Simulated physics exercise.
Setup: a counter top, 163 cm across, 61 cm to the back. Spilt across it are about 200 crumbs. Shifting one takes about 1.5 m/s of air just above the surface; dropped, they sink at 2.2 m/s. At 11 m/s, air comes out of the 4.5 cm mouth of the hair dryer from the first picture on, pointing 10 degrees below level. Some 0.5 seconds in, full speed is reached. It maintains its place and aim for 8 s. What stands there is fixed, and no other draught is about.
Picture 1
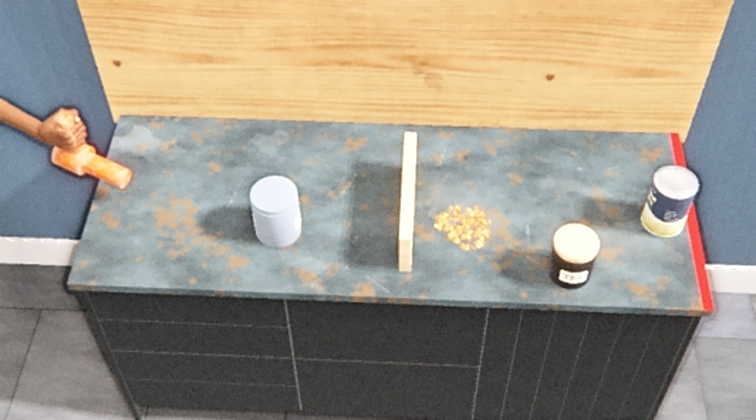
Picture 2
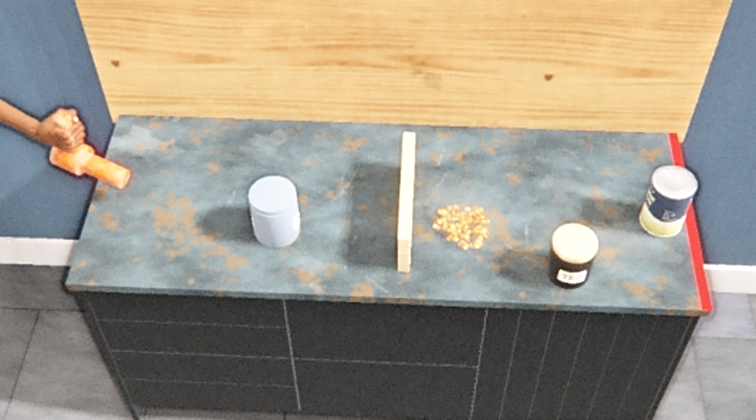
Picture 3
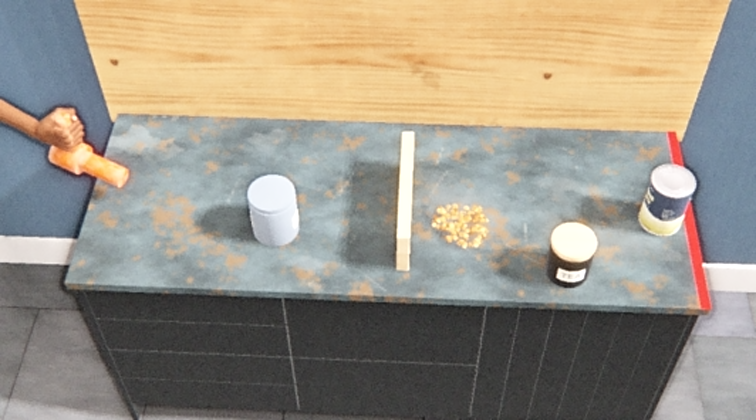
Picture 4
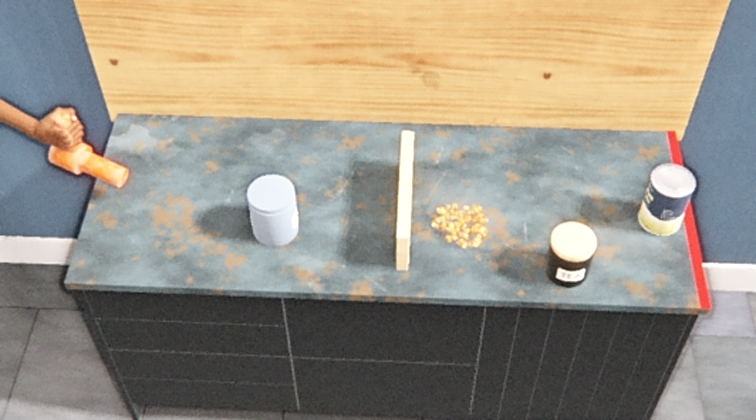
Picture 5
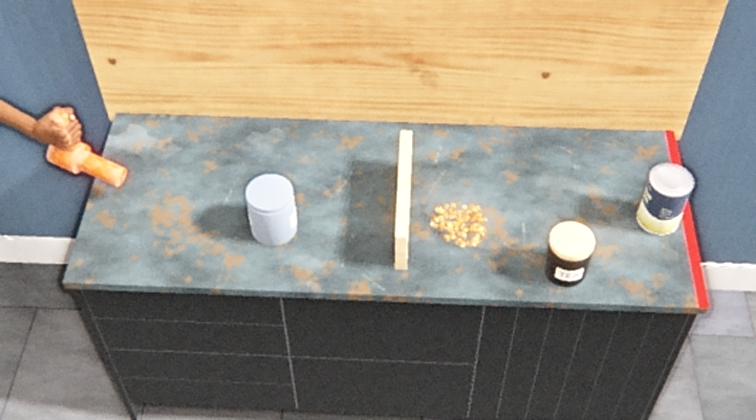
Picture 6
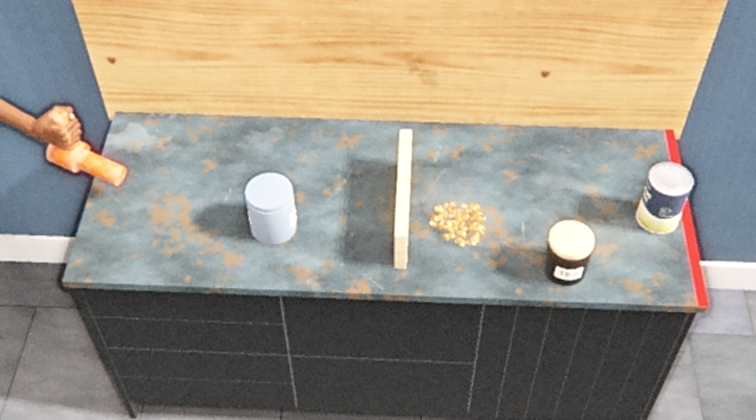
Hand holding an orange hair dryer at the left of a mottled counter, with containers, upright board and scattered crumbs staying still.
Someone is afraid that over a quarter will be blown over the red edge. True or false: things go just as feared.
False.
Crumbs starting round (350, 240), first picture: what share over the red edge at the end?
Roughly 0 per cent.
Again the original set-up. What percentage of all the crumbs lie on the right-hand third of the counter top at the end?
Something close to 0 % ends up there.
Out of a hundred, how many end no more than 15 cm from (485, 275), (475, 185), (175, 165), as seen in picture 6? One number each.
Roughly 20 %, 40 % and 0 %, in that order.
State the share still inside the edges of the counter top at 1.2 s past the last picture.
Some 100 percent are still there.
Then, 1.2 s after the last picture the count stands so, 0 % are over the red edge; the middle of those still in play is near (459, 225).
Then, 2.1 s after the last picture the count stands so, 0 % are over the red edge; the middle of those still in play is near (459, 225).
Then, 4.0 s after the last picture the count stands so, 0 % are over the red edge; the middle of those still in play is near (459, 225).
Then, 7.6 s after the last picture, at the end, 0 % are over the red edge; the middle of those still in play is near (459, 225).
